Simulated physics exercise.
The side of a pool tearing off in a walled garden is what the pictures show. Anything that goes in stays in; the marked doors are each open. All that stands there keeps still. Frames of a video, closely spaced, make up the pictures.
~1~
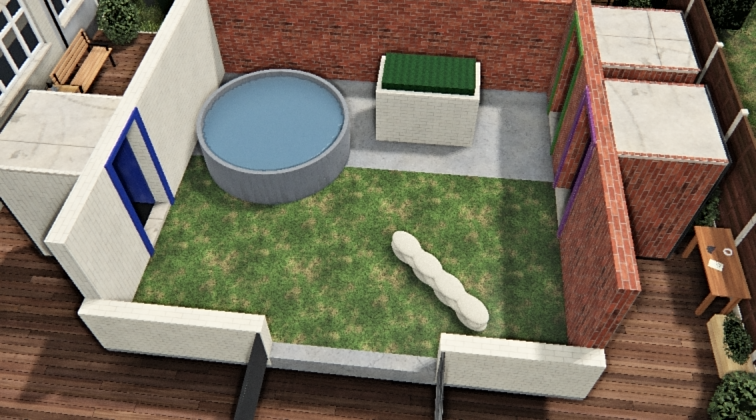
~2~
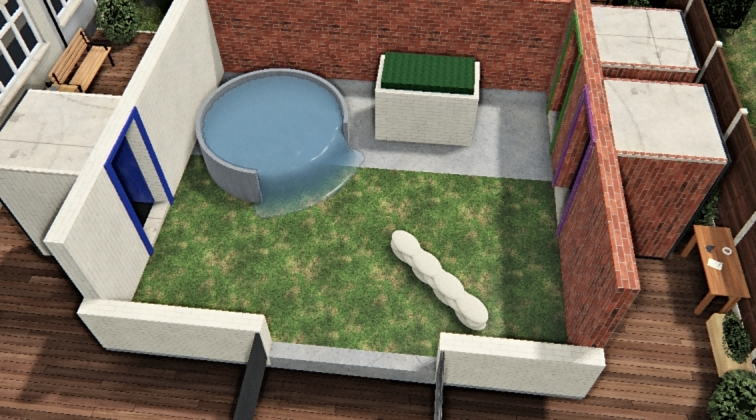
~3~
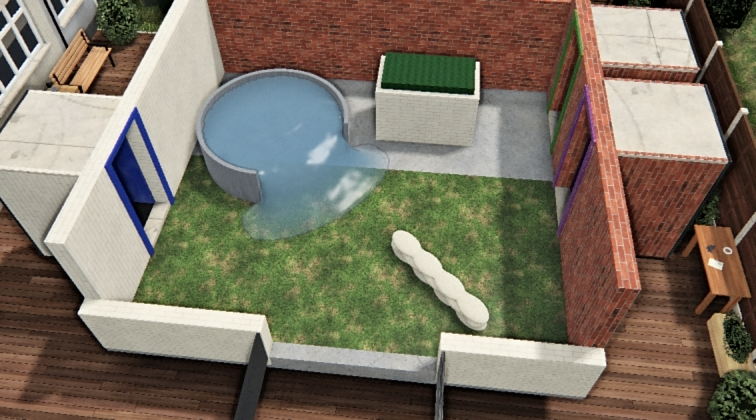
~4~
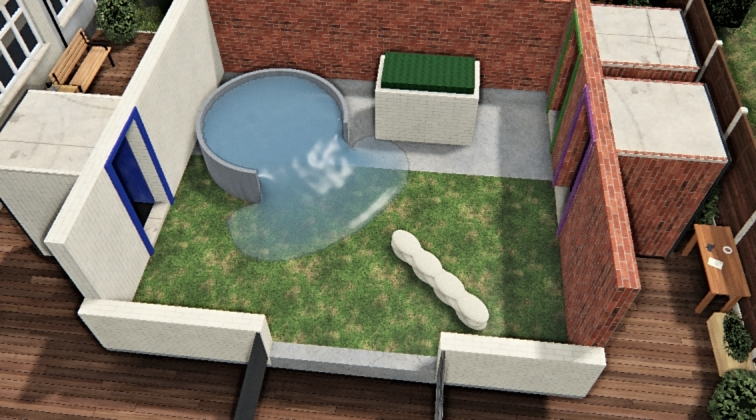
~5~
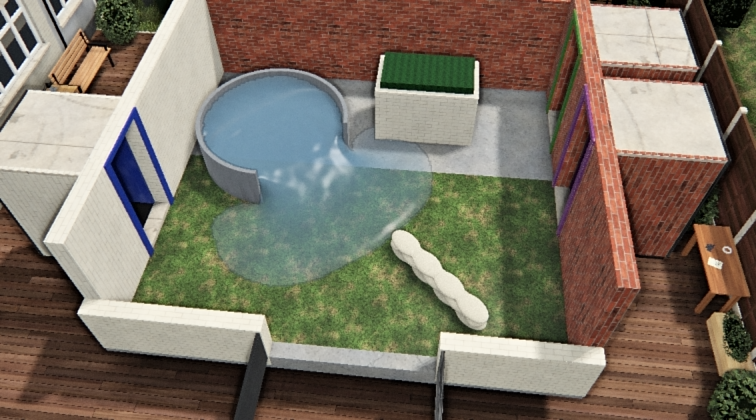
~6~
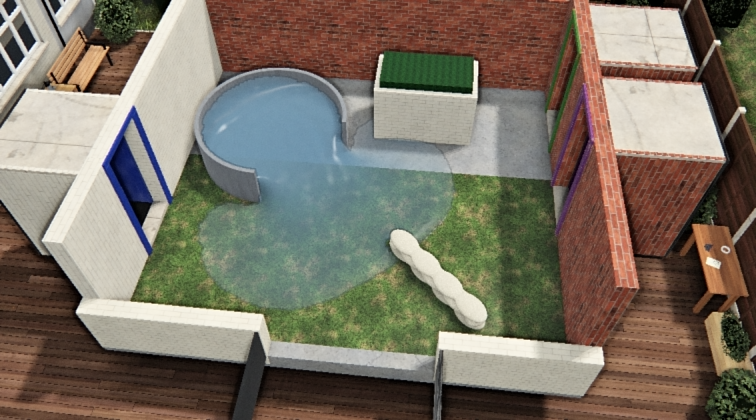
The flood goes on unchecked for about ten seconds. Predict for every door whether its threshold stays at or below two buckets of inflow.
The green door stays at or below. The blue door stays at or below. The purple door goes above two buckets.
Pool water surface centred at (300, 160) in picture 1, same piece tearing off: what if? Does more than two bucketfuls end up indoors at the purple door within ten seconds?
My call is that the purple one gets too much.
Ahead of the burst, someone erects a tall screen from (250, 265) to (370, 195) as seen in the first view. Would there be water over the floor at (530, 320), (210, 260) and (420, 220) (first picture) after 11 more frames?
Reading them off in sequence: Spared, swamped, swamped.
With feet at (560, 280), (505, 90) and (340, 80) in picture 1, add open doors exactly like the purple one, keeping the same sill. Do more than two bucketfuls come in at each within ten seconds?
In that order: Passes that mark, takes more, is under.
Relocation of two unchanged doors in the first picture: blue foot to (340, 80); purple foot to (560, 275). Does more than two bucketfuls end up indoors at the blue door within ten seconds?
Well, the blue door comes in low.
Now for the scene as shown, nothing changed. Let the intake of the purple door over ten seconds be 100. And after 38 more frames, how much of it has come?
Share at that point: Roughly 85 %.
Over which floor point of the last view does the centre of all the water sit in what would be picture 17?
Point: (330, 197).
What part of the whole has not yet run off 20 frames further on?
About 84 per cent.
A moment on, water covers 45 % of the floor; the green door not reached, the blue door not reached, the purple door not reached.
Next, water covers 60 % of the floor; the green door wet at the sill, nothing in, the blue door not reached, the purple door not reached.
Then, water covers 70 % of the floor; the green door wet at the sill, nothing in, the blue door not reached, the purple door over two buckets in.
Later, water covers 85 % of the floor; the green door wet at the sill, nothing in, the blue door wet at the sill, nothing in, the purple door over two buckets in.
In the end, water covers 95 % of the floor; the green door wet at the sill, nothing in, the blue door wet at the sill, nothing in, the purple door over two buckets in.
